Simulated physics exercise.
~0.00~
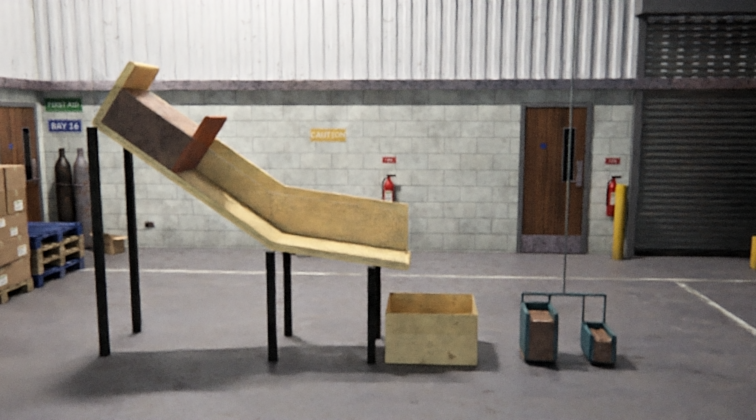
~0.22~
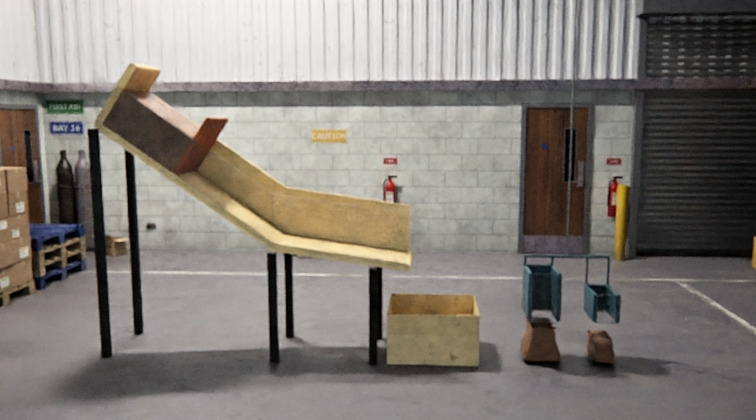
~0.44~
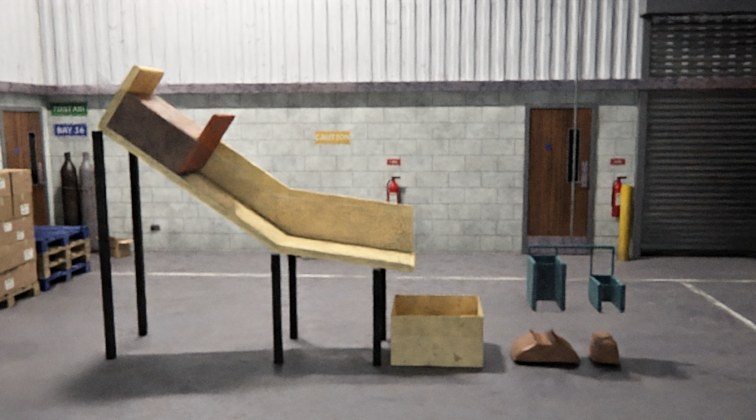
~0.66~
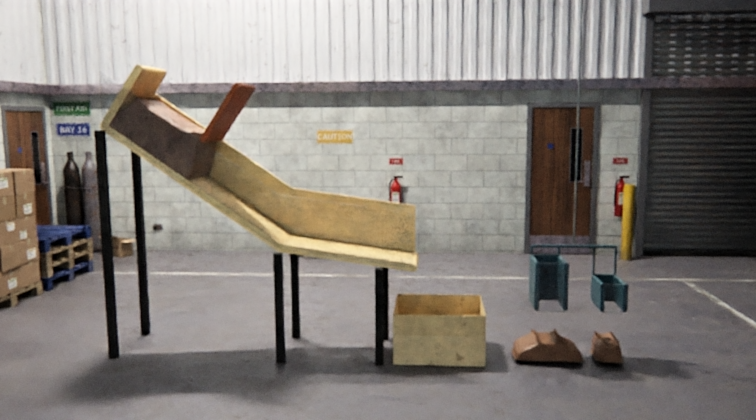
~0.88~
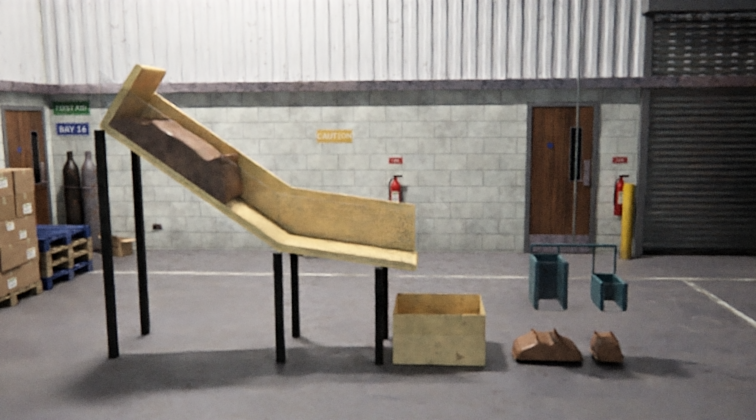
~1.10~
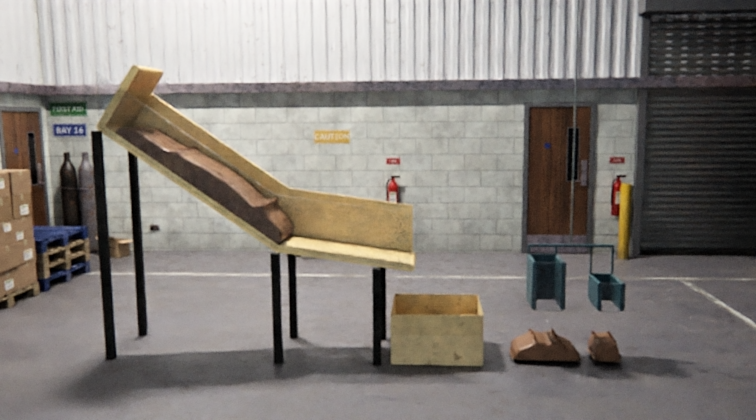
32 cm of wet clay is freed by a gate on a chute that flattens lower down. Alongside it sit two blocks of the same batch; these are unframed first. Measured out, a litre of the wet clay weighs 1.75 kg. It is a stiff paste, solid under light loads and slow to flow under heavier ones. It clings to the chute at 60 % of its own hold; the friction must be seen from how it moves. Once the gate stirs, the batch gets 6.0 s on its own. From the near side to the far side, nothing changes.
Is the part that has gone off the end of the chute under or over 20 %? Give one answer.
It comes out over.
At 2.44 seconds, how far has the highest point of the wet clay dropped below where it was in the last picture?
The difference comes to roughly 78 cm.
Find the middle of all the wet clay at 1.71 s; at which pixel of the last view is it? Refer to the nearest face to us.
Look around (321, 238) on the near face.
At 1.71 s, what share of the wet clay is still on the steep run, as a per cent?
Roughly 30 per cent.
After 1.71 s, 28 % is on the steep run, 72 % on the flatter one and 0 % past the end.
After 2.44 s, 5 % is on the steep run, 65 % on the flatter one and 30 % past the end.
After 3.17 s, 5 % is on the steep run, 57 % on the flatter one and 38 % past the end.
After 3.89 s, 5 % is on the steep run, 57 % on the flatter one and 38 % past the end.
After 6.39 s, at the end, 5 % is on the steep run, 57 % on the flatter one and 38 % past the end.
